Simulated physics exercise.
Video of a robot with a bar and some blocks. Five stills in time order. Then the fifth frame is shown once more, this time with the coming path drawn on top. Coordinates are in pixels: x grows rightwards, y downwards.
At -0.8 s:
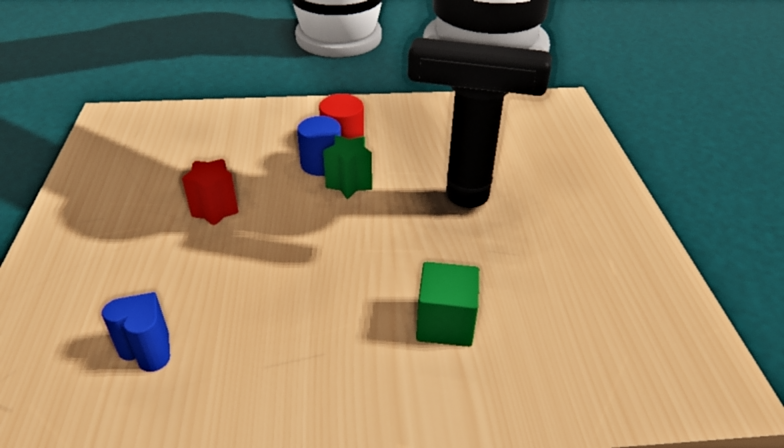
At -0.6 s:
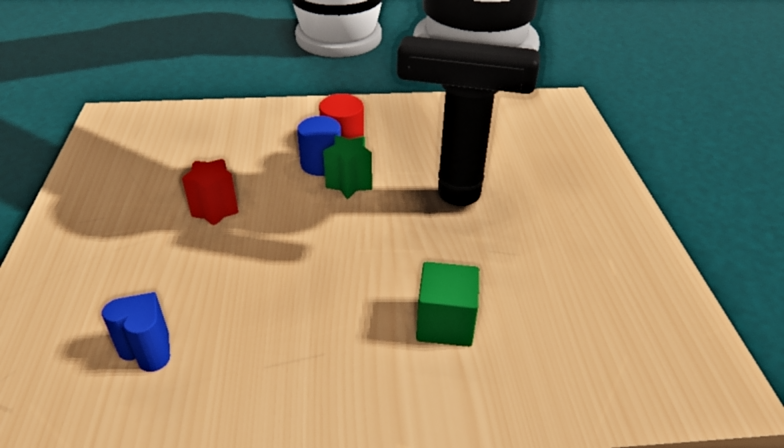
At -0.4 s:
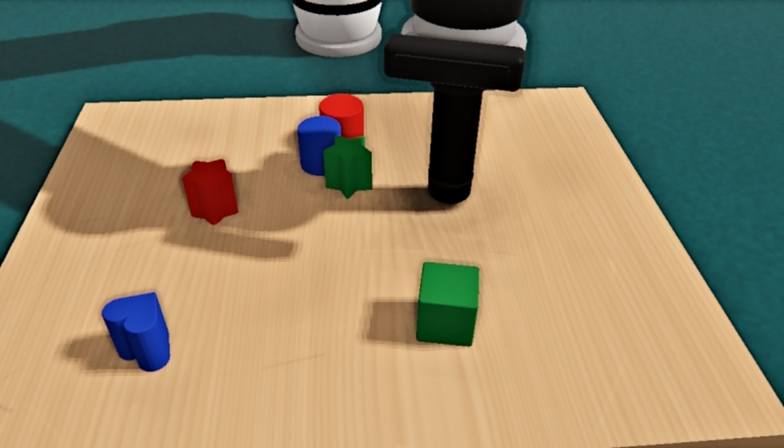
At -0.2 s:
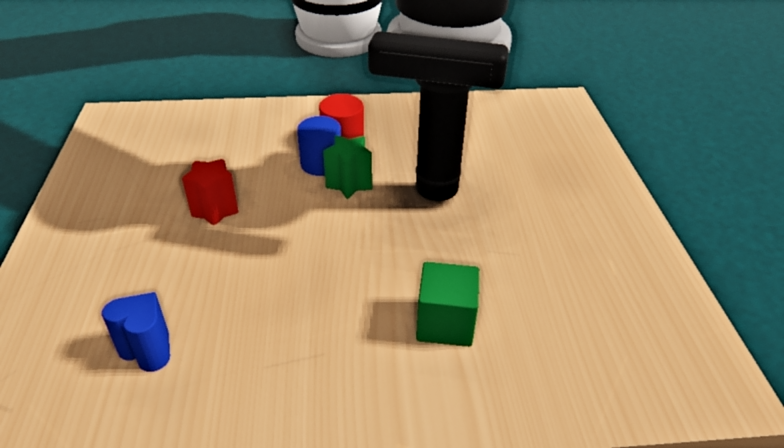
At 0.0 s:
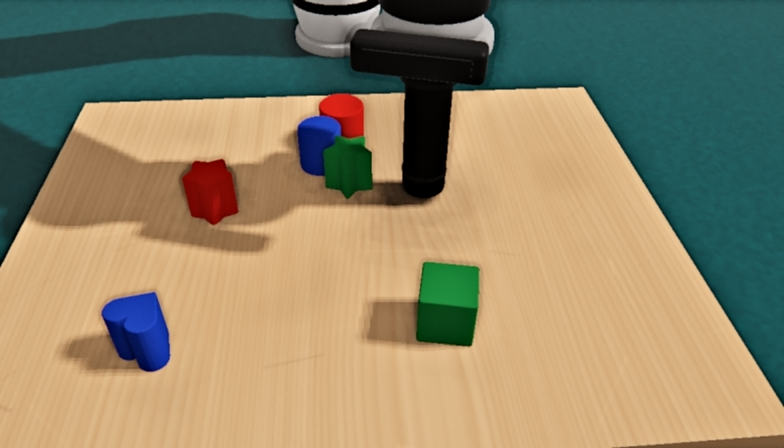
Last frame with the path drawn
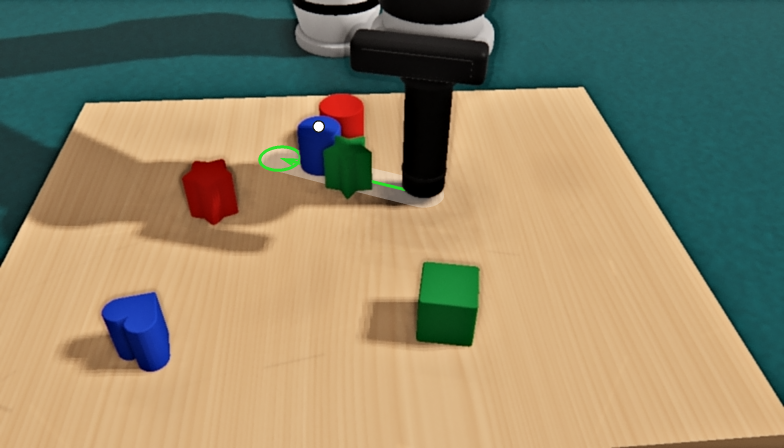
Black robot bar sliding slowly left across a wooden board toward a green star-shaped block, while the coloured blocks stay still.
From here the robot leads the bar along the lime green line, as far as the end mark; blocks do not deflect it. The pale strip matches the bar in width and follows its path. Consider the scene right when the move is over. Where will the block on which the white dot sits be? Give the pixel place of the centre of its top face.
It comes to (256, 103).
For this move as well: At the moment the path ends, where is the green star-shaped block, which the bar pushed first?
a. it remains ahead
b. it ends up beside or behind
Correct choice: B.
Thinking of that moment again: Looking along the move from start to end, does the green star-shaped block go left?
Final answer: Yes.
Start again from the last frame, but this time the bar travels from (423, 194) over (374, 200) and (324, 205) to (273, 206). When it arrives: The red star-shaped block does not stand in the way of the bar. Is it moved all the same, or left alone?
Right where it was.
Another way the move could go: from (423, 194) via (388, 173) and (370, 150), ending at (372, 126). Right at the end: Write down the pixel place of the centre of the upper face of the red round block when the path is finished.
I expect it at (330, 93).
Drawn move, from (423, 194) directly to (280, 158); the dot is on the blue round block.
On the path given first. One third of the way, bar at (373, 174); blue round block at (312, 124); green star-shaped block at (334, 146).
Two thirds of the way, bar at (325, 162); blue round block at (291, 118); green star-shaped block at (291, 146), turned 25° anticlockwise.
At the end, bar at (279, 151); blue round block at (256, 103); red round block still; green star-shaped block at (279, 147), turned 65° anticlockwise.
